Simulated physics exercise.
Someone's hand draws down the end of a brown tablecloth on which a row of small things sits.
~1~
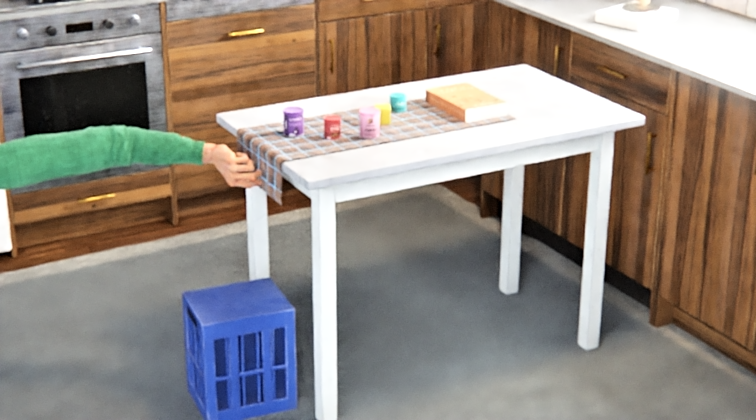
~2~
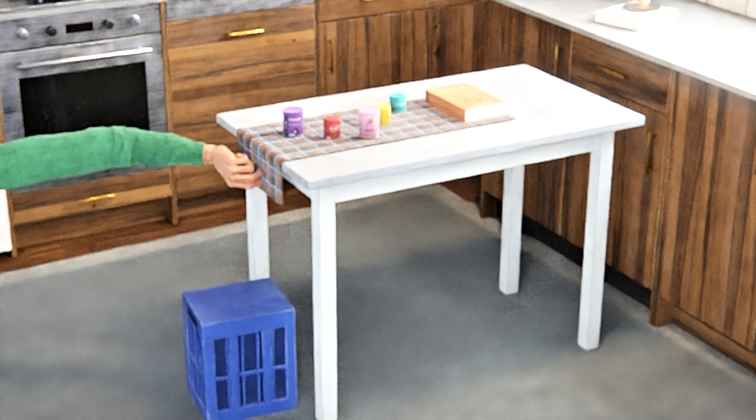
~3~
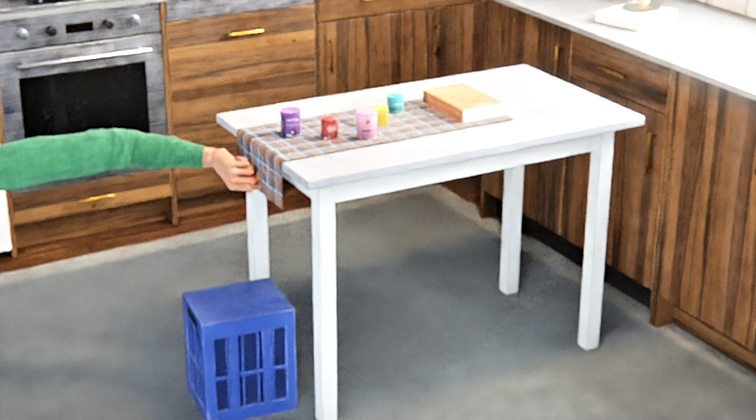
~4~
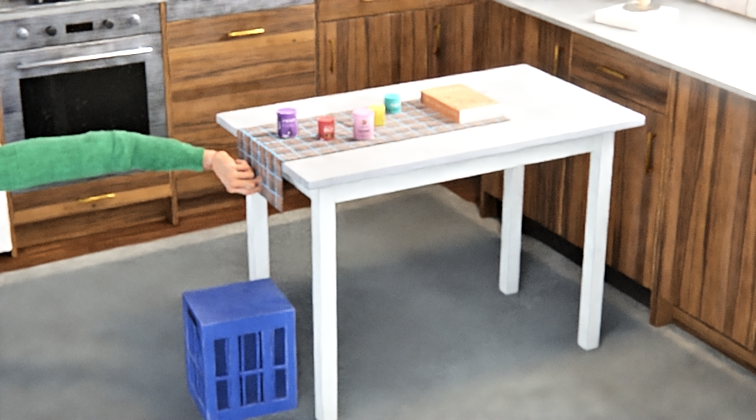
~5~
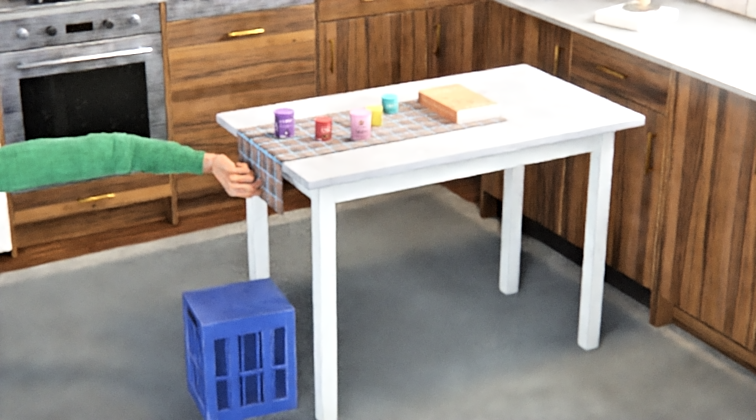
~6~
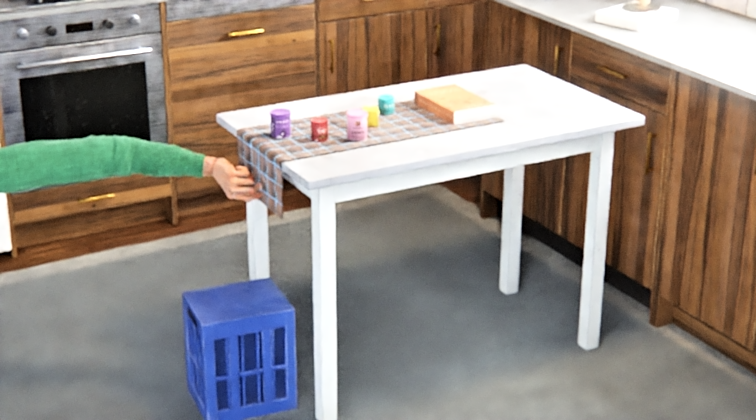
A checked brown cloth slides slowly left as a hand pulls it, carrying small colourful pots along.
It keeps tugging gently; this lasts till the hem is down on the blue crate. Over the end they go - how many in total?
Off the edge: Three.
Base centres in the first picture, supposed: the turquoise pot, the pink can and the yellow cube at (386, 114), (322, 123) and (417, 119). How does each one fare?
Turquoise pot: Still up. Pink can: Off. Yellow cube: Still up.
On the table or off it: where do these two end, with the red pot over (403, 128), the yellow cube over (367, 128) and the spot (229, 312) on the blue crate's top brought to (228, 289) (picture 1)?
The red pot stays put, the yellow cube stays put.
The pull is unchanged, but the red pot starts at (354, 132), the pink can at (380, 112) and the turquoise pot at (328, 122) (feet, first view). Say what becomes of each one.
The red pot? It tips off. The pink can stays where it is, and the turquoise pot tips off.
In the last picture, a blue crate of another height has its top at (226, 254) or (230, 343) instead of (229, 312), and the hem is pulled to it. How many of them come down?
The tally is 1 and 4.
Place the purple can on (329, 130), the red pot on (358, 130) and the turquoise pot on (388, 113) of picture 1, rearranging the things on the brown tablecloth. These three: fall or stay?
Purple can gone, red pot gone, turquoise pot stays.
A little later, hem near (260, 249); purple can gone.
Next, hem on the crate; purple can and red pot gone.
When it is over, hem on the crate; purple can, red pot and pink can gone. It carries off three.
